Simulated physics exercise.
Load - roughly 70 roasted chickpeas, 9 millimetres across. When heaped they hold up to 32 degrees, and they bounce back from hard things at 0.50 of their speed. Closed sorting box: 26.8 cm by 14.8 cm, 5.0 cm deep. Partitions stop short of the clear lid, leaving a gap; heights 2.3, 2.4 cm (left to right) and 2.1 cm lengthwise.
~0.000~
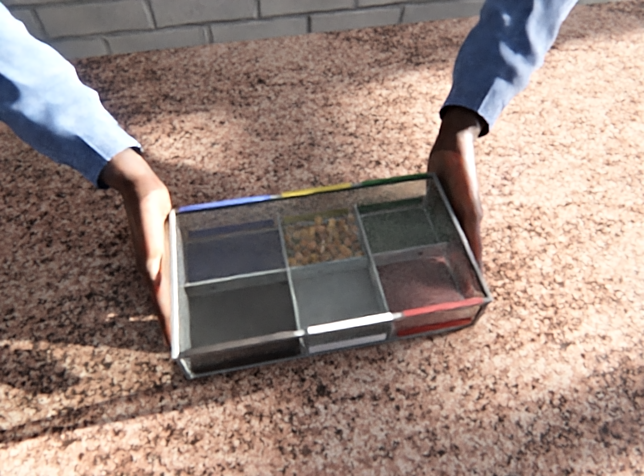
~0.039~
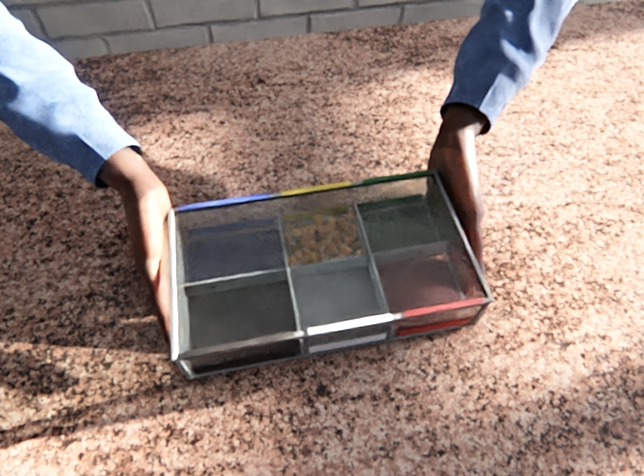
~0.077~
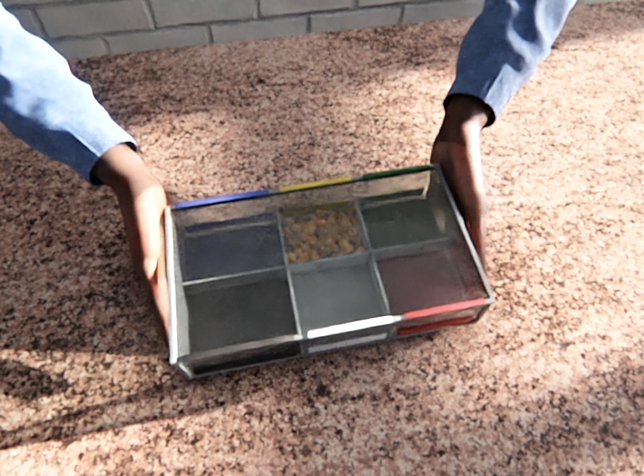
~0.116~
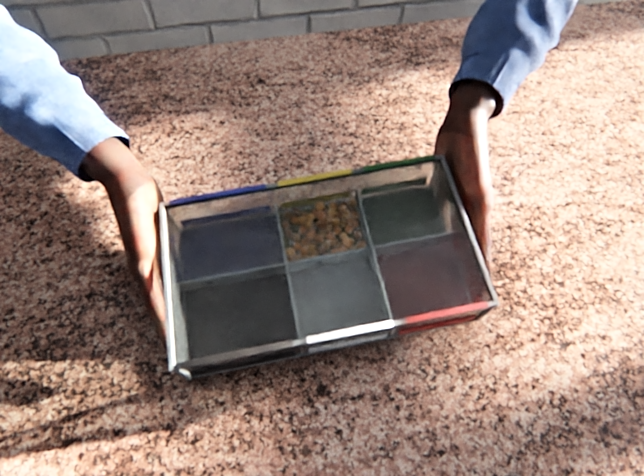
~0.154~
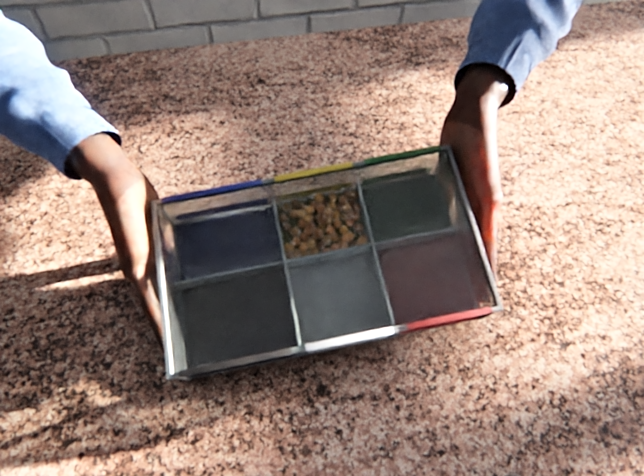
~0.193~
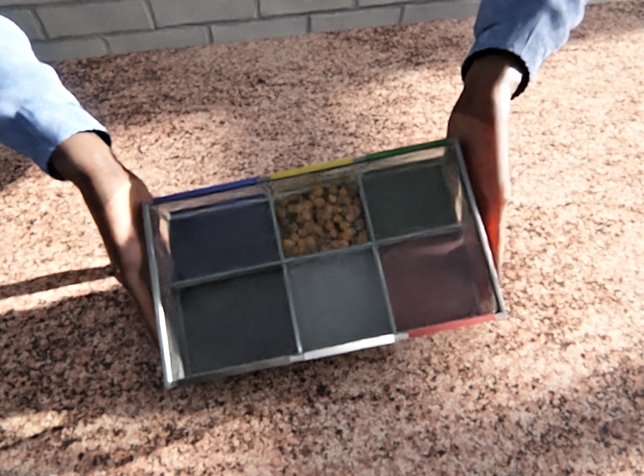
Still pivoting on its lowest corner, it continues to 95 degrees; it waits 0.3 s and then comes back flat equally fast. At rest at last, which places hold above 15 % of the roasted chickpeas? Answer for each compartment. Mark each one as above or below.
Marked: Red compartment below; blue compartment below; green compartment below; yellow compartment below; white compartment above; black compartment above.
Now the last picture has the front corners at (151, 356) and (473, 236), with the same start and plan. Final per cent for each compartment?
It comes out as red at 0 percent, blue at 80 percent, green at 0 percent, yellow at 10 percent, white at 0 percent and black at 10 percent.
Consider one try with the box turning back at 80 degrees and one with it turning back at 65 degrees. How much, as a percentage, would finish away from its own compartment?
60 % and 15 %.
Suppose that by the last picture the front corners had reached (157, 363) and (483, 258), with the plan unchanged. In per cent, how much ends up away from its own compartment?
In that case close to 95 per cent.
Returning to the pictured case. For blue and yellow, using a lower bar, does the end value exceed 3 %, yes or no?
With blue that fails, while with yellow that holds.
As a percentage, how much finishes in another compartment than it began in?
The answer is close to 90 percent.
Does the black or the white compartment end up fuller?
The black compartment ends up with more.
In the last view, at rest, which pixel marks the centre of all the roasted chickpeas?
Centre at rest: Approx. (270, 343) px.
After 0.82 s, tilt 95 degrees; yellow 15 %, white 40 %, black 40 %.
Then, at 1.24 s, tilt 53 degrees; yellow 10 %, white 30 %, black 60 %.
After 1.74 s, tilt 0 degrees; yellow 10 %, white 30 %, black 60 %.
At rest (2.1 s), red 0 %, blue 0 %, green 0 %, yellow 10 %, white 30 %, black 60 %.
